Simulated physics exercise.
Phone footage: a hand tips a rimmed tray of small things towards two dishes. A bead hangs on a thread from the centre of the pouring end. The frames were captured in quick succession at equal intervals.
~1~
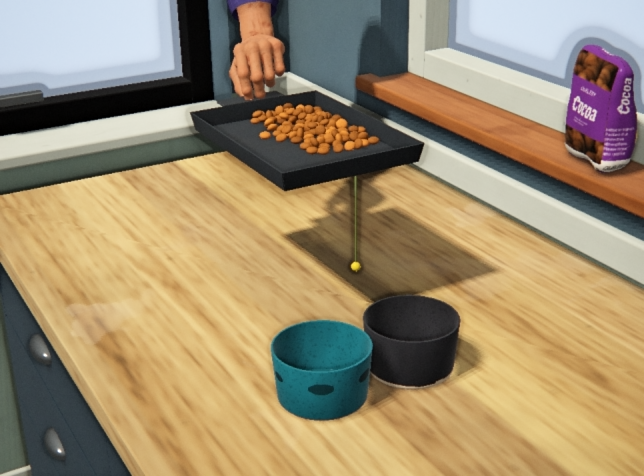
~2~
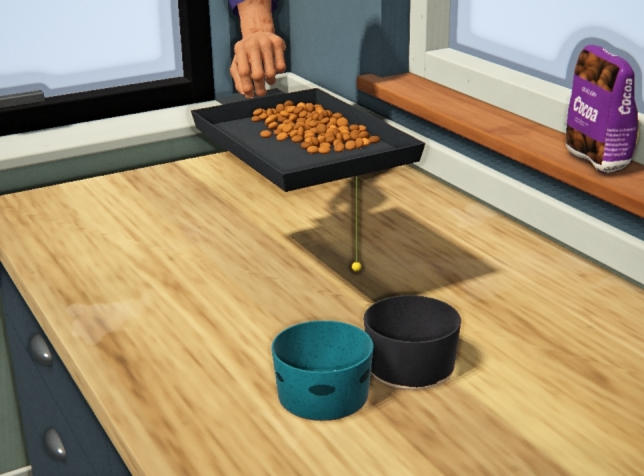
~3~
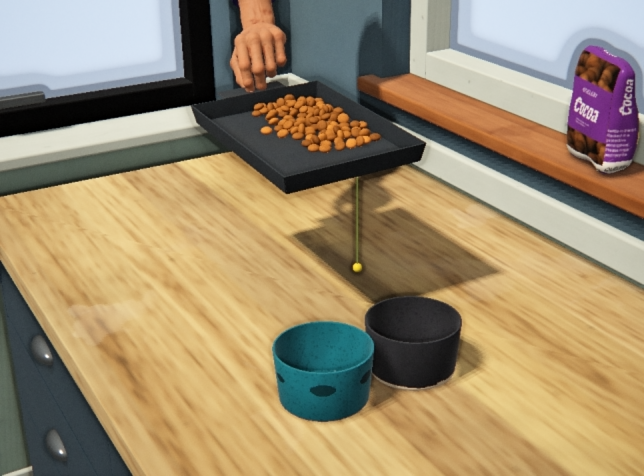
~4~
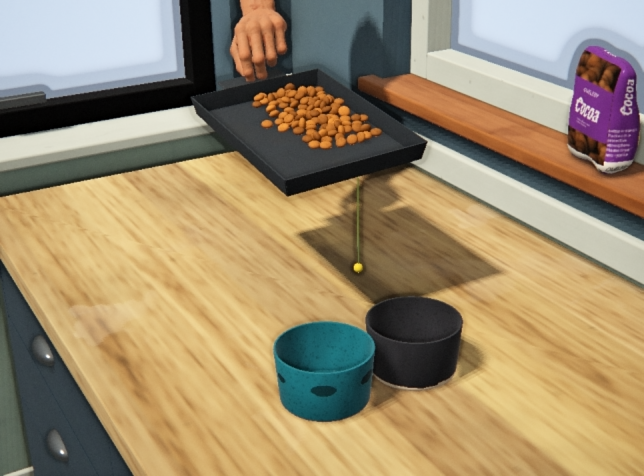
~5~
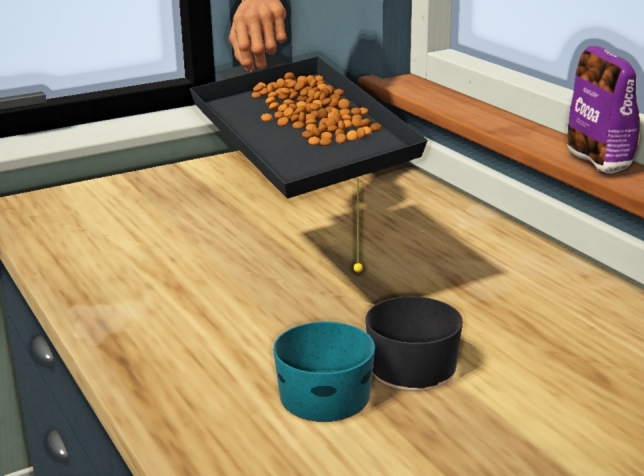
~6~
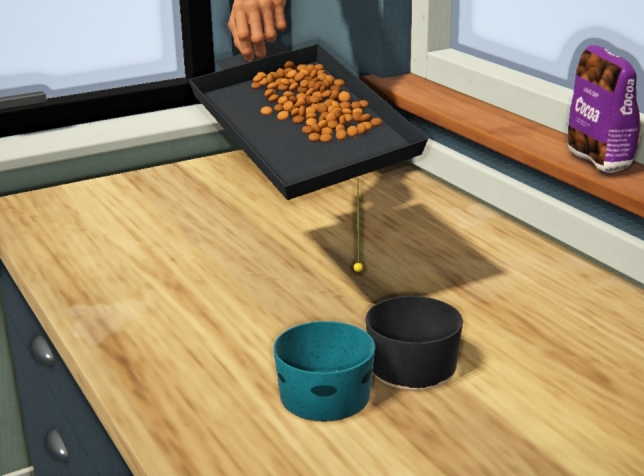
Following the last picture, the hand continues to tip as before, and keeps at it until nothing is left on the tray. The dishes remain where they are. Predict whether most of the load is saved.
The dishes will catch only a minority of the load.
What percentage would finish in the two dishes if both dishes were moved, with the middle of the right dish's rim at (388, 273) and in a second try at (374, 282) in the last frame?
I'd expect some 80 percent, and then some 90 percent.
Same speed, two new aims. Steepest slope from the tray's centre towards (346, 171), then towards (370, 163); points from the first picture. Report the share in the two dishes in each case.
20 and 0 per cent, in that order.
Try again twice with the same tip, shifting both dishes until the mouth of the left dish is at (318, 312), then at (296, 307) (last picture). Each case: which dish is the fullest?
The first try: The left dish. The second: The dish on the left.
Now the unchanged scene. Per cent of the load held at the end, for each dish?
Left dish about 0 per cent, right dish about 0 per cent.
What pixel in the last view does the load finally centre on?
Somewhere around (303, 359) in the final view.
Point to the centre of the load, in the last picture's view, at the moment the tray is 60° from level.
The load is centred around (314, 176).
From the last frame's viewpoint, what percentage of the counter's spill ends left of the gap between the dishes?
Around 90 %.
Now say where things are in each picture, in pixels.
Corners of the pouring end near (284, 171) and (419, 143), level; middle of the load near (315, 128), bits of cat kibble; left dish near (347, 390); right dish near (439, 359); bead on its thread near (356, 267), in the first picture.
Corners of the pouring end near (285, 172) and (420, 142), level; middle of the load near (316, 127), in the second picture.
Corners of the pouring end near (286, 175) and (421, 142), tipped barely, lowest at the left corner; middle of the load near (317, 123), in the third picture.
Corners of the pouring end near (287, 178) and (422, 141), tipped a little, lowest at the left corner; middle of the load near (317, 115), in the fourth picture.
Corners of the pouring end near (287, 181) and (422, 139), tipped a little, lowest at the left corner; middle of the load near (317, 108), in the fifth picture.
Corners of the pouring end near (287, 183) and (423, 138), tipped clearly, lowest at the left corner; middle of the load near (317, 100); left dish near (350, 391); right dish near (441, 360), in the sixth picture.
Shortly afterwards, tray tipped steeply; all but a few on the tray; a little in the air.
Next, tray tipped right over; near a third on the tray; only a few in the left dish; near a third outside both; near a quarter in the air.
Some moments later, tray tipped past a quarter turn; a little in the left dish; all but a few outside both.
In the end, tray tipped past a quarter turn; a little in the left dish; none at all in the right dish; all but a few outside both.
